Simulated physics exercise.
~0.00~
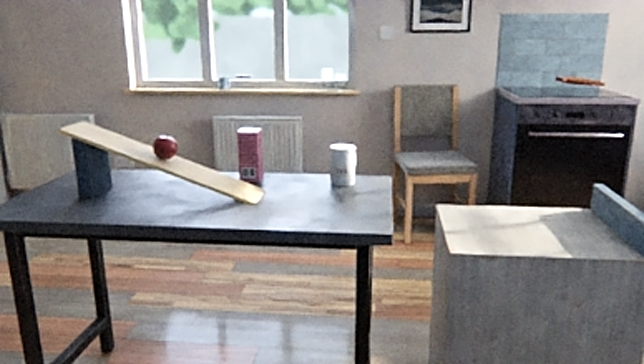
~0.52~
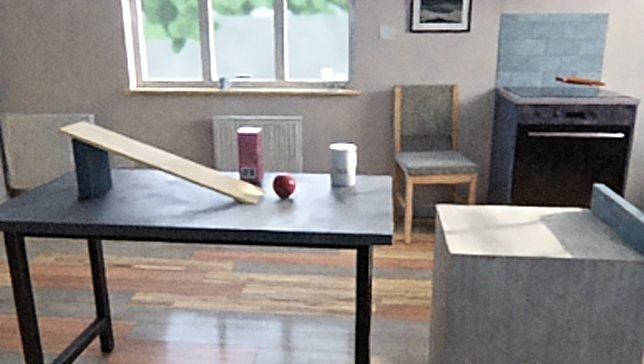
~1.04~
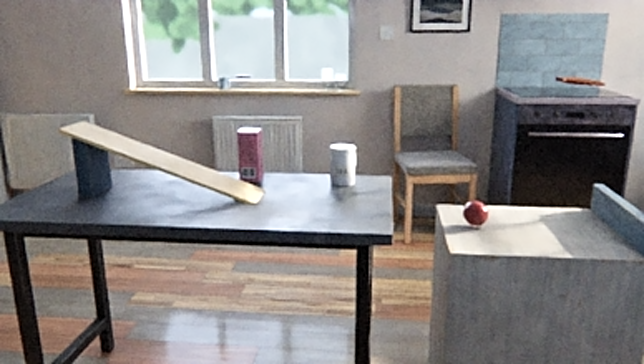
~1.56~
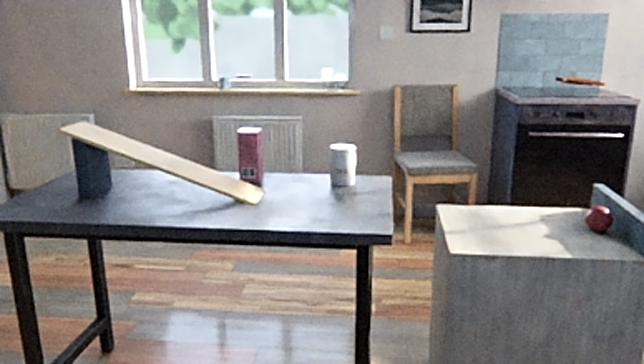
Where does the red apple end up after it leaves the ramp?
It gets across the gap to the lower grey block and ends up beside the raised strip at the block's right end.
